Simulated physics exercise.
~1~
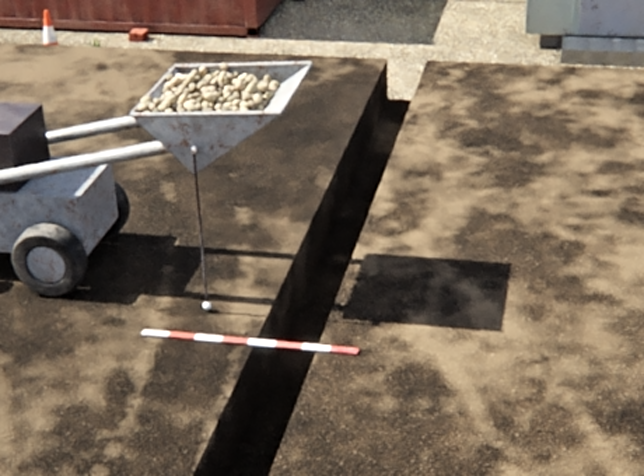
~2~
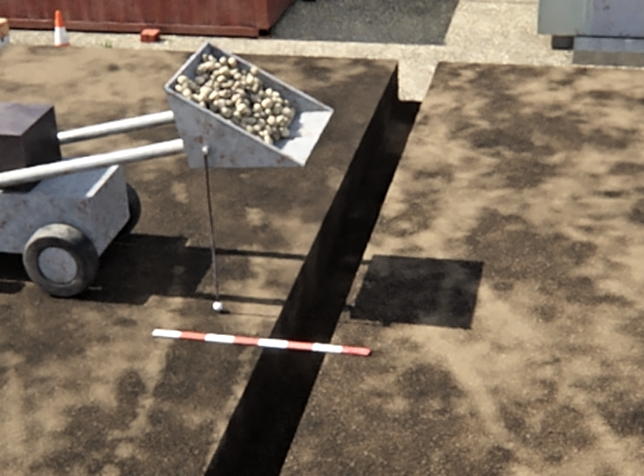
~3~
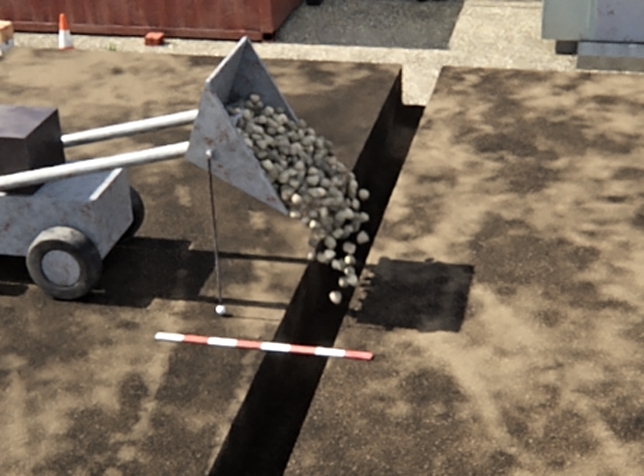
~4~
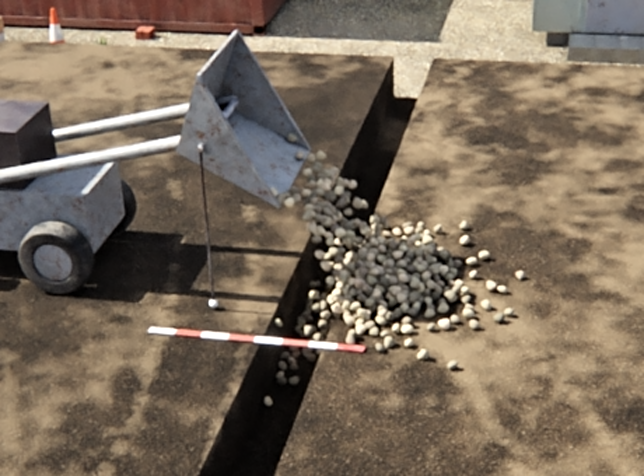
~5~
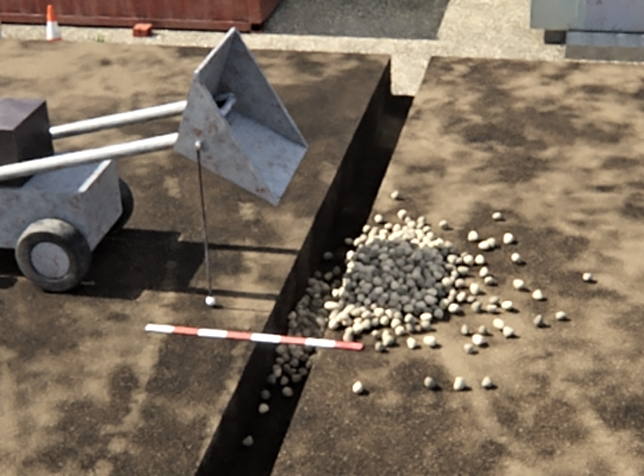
A patchy brown dirt yard is seen from above at a slight sway, with a rust-red container, an orange cone and a grey box along the far edge. At left stands a small grey wheeled loader, its bucket of pale round stones raised beside a dark trench, with a red and white staff lying across the near side. The bucket tips forward to the right and stones pour over its lip toward the trench. Some drop in, while many land beyond it and scatter. The tilted bucket ends empty, with most stones heaped on the far side and others in the trench.
